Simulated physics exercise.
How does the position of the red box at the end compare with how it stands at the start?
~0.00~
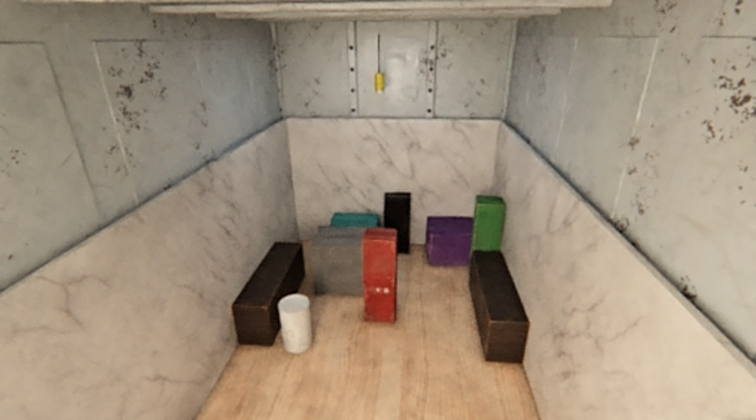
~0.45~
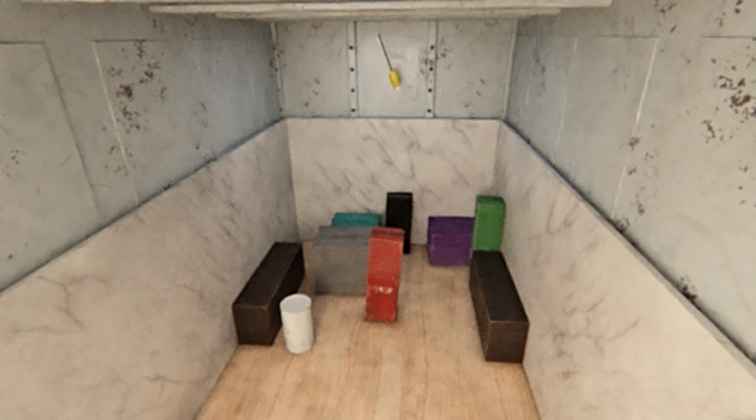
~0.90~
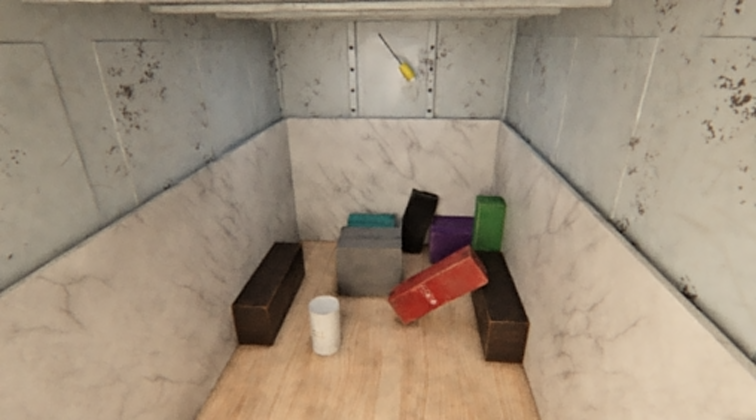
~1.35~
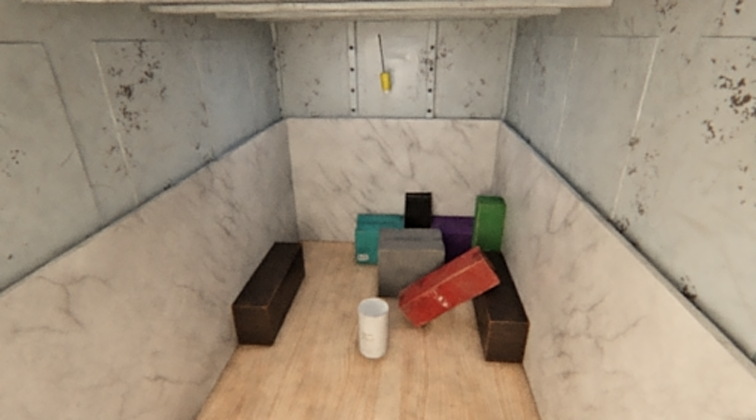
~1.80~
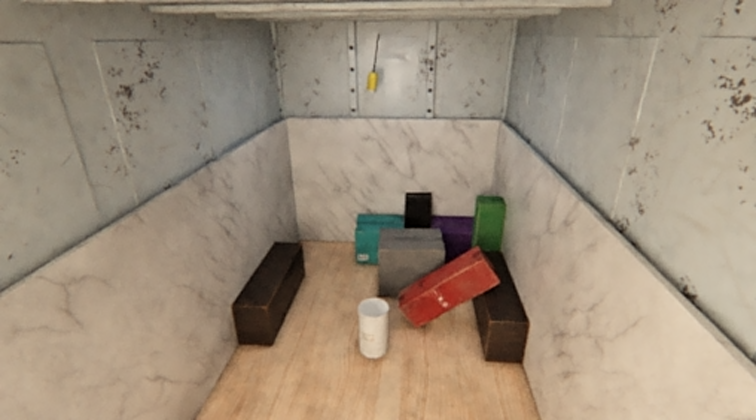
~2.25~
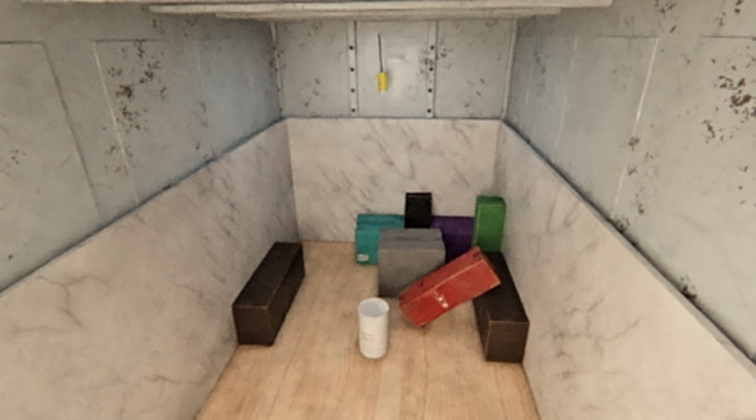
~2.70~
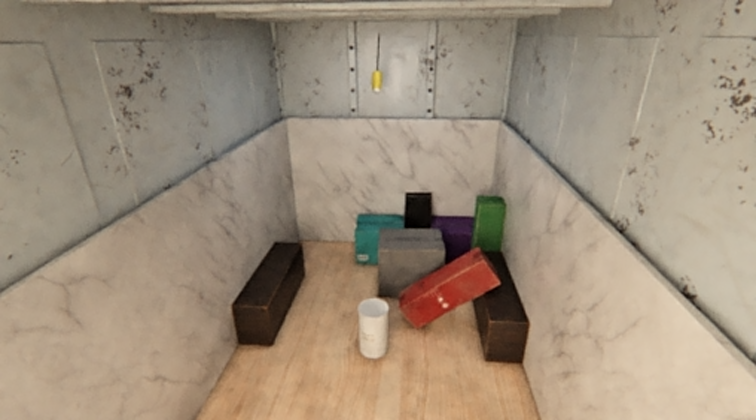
At the start the red box stands upright near the middle of the floor. At the end it is tipped over to the right, leaning at a slant by the right wheel box.
The back of a van, with a wood floor and marbled lower walls, is seen from the rear towards the bulkhead, between two dark wheel boxes. A white canister, a grey box and a turquoise box sit left of centre, an upright red box and a black one stand near the middle, and purple and green boxes are at the right. A yellow object hanging above swings right as the red box tips right and the black box tilts. The canister, grey box and turquoise box slide right. Finally the load is still, with the red box leaning by the right wheel box and the black box upright.
